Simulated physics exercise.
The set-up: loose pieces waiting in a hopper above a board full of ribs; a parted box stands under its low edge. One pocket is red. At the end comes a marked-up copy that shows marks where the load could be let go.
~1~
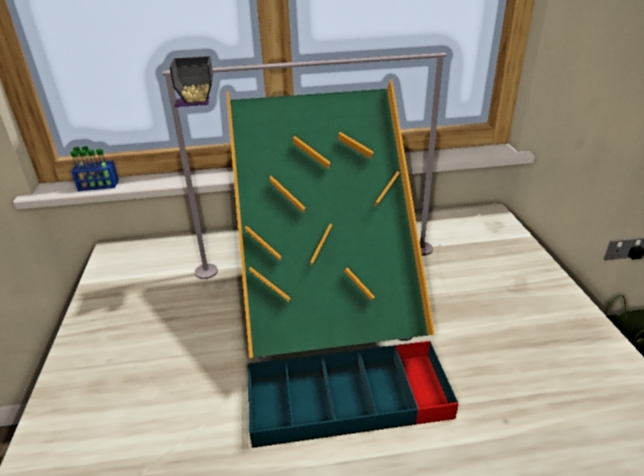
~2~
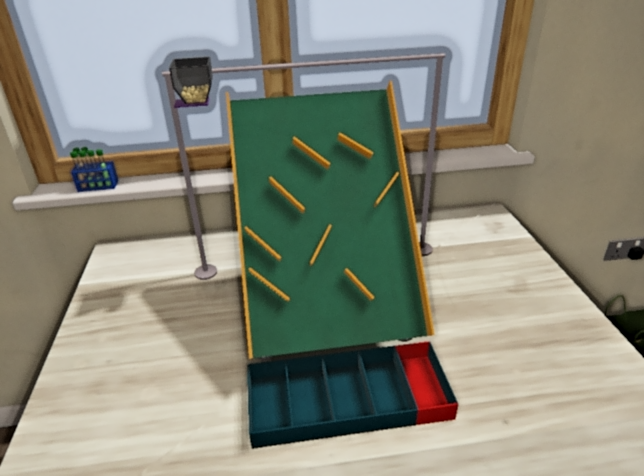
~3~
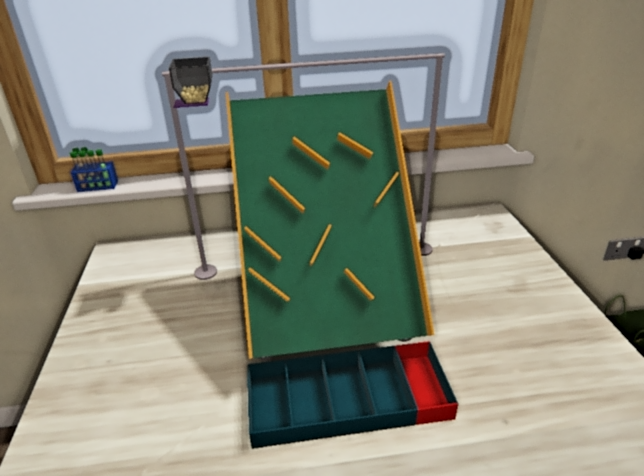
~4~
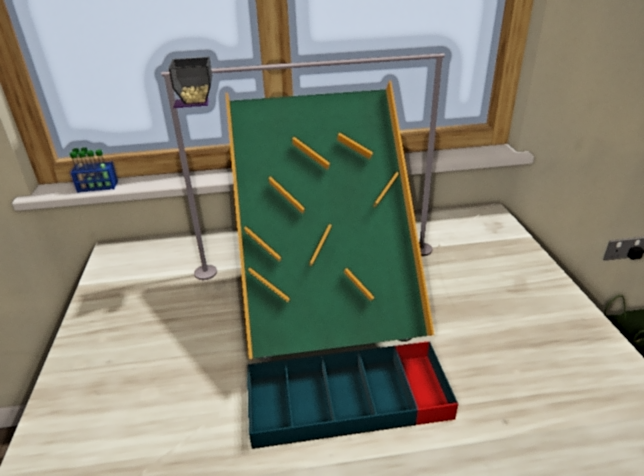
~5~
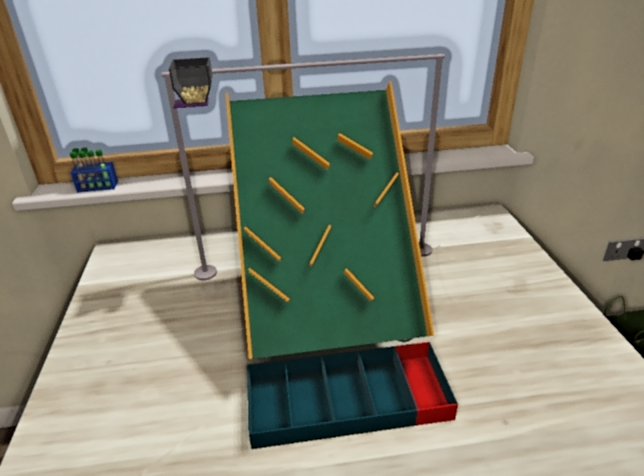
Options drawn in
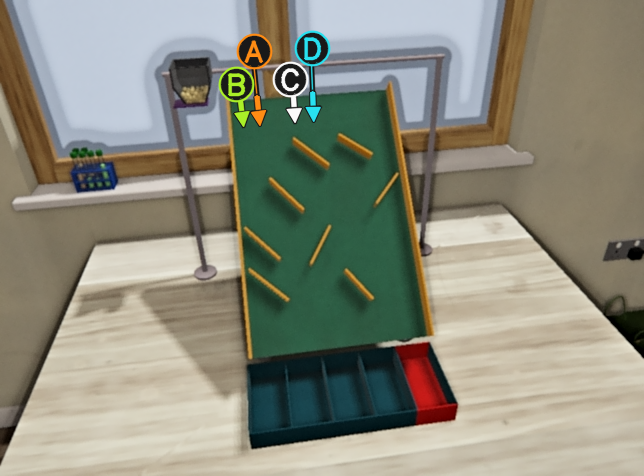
A green board with orange ribs stands still above a box with one red pocket.
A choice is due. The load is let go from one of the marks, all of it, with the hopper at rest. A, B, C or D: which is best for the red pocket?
I would pick mark D.
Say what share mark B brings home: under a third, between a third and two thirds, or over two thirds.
It is under a third.
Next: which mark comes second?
That would be C.
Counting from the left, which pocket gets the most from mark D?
It is the fifth one.
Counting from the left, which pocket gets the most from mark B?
The third from the left.
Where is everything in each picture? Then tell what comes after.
In the first picture, hopper at (196, 93), soya beans, door shut.
In the second picture, ribs (294, 137) to (329, 164), (339, 133) to (373, 153), (270, 177) to (304, 209).
In the third picture, ribs (377, 203) to (398, 173), (245, 227) to (280, 258), (311, 263) to (330, 225).
In the fourth picture, ribs (249, 269) to (289, 300), (346, 269) to (373, 298).
In the fifth picture, red pocket at (437, 414), number 5 of 5 from the left.
On the marked copy, mark A meets the board at (259, 120); mark B meets the board at (243, 121); mark C meets the board at (294, 117); mark D meets the board at (313, 116).
Choosing A, a small part in the red pocket, most in other pockets, a stray few held on the board.
Choosing B, none in the red pocket, nearly all in other pockets, a stray few held on the board, a small part outside the box.
Choosing C, about half in the red pocket, about a third in other pockets, a small part outside the box.
Choosing D, about two thirds in the red pocket, about a quarter in other pockets, a small part outside the box.
